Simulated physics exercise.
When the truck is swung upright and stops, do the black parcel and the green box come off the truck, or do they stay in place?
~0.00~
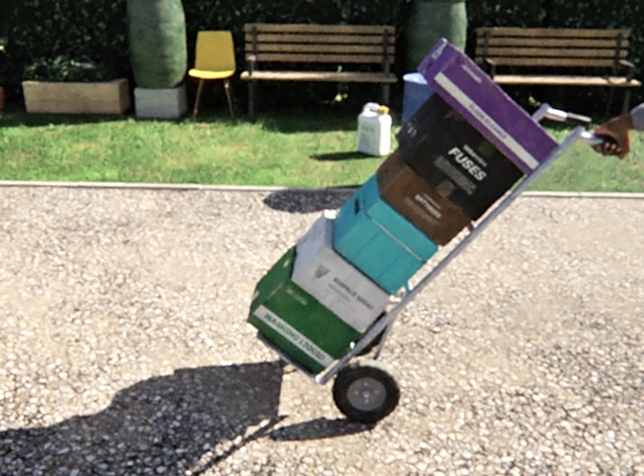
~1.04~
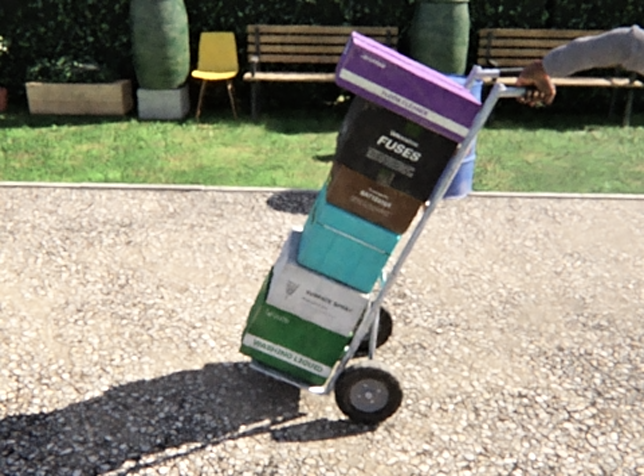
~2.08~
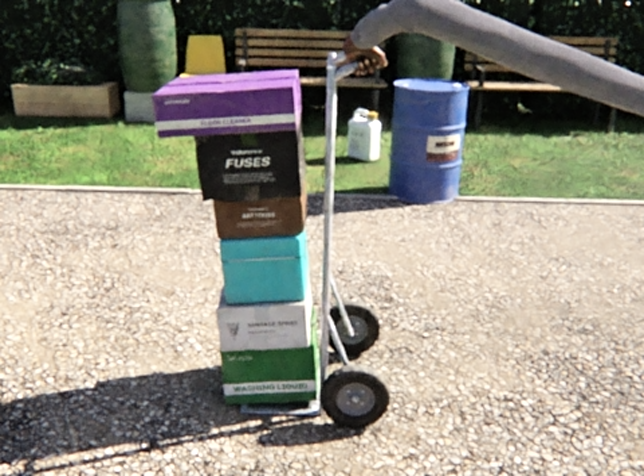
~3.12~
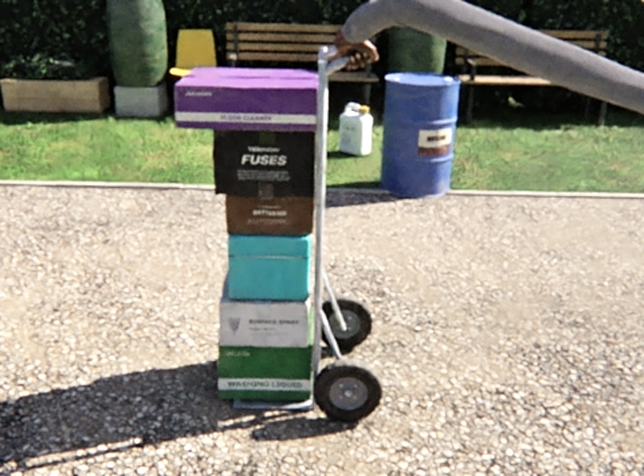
Both stay in place. The black parcel remains in the stack beneath the purple one, and the green box remains at the bottom on the toe plate.
A hand at the right grips the handle of a silver two-wheeled barrow truck, leaned back on a sunny gravel path and seen from the side. On it, from bottom to top, sit a green box, a white parcel, a turquoise toolbox, and brown, black and purple parcels, with benches, a yellow chair and a blue barrel behind. The arm swings the truck up until it stands upright. The stack tips slightly away from the frame, then settles back. It ends upright and still held, all six things stacked in order, the purple one jutting left.
